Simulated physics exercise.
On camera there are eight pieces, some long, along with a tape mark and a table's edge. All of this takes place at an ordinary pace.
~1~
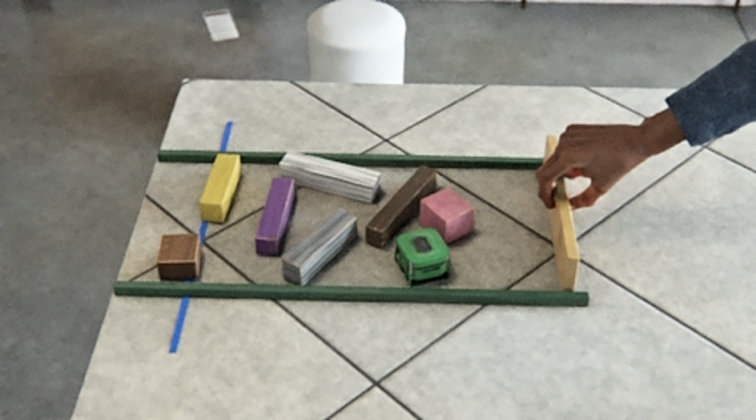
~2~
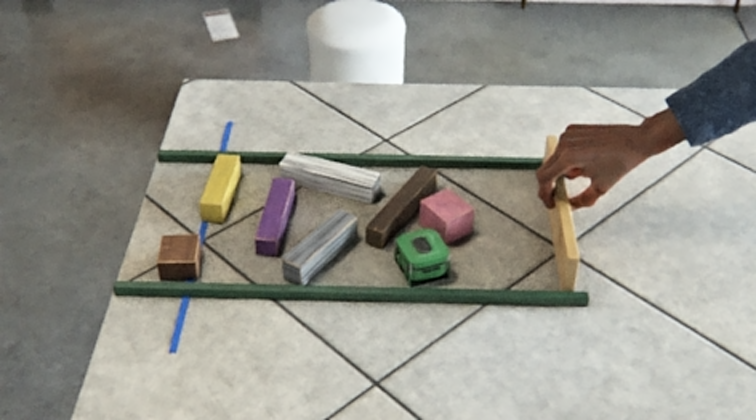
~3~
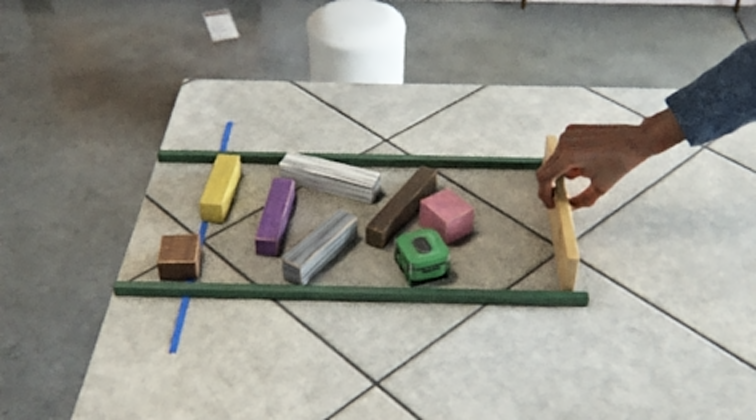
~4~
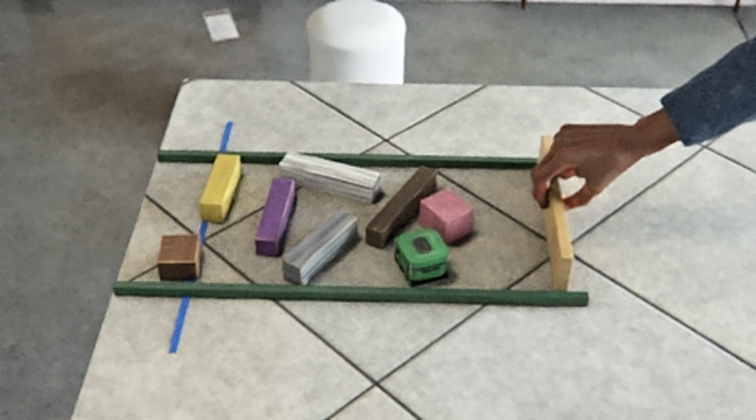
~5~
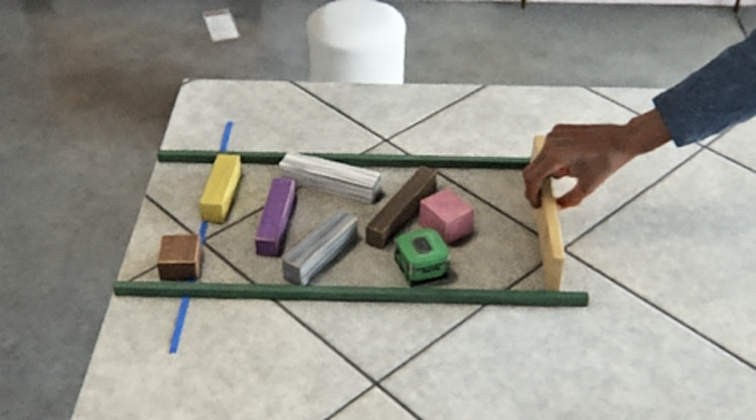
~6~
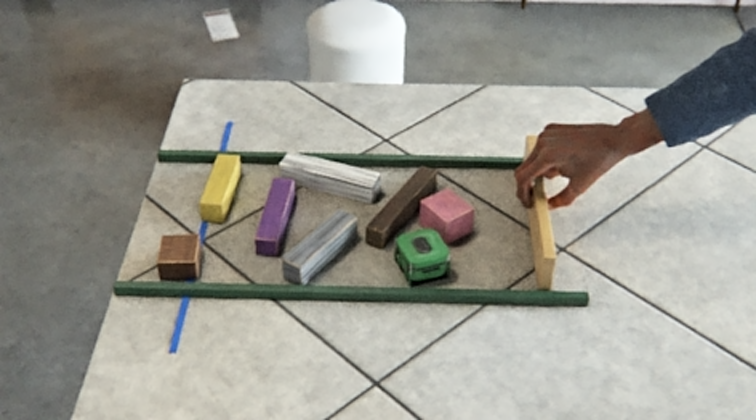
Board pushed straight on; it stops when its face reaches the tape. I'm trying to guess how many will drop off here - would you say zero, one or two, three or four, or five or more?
I'd say three or four.
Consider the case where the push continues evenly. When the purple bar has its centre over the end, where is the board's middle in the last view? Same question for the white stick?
Roughly (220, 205); for the second one, roughly (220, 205).
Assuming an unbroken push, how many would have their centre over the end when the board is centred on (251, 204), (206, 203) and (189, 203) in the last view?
First 1, next 4, last 5.
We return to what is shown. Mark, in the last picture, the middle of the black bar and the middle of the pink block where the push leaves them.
(176, 186) and (187, 209).
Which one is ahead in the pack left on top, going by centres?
The grey stick is foremost.
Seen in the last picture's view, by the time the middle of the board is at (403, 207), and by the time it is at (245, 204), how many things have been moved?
Moved so far: 5, then 8.
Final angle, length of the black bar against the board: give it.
Somewhere near 30 degrees, I'd say.
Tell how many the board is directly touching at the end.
It ends up touching 3.
Soon after, none off yet; brown block at rest near (180, 257); yellow bar at rest near (221, 188); purple bar at rest near (276, 216).
At rest, the number that fall off is three or four; fallen, white stick, purple bar, yellow bar and brown block.
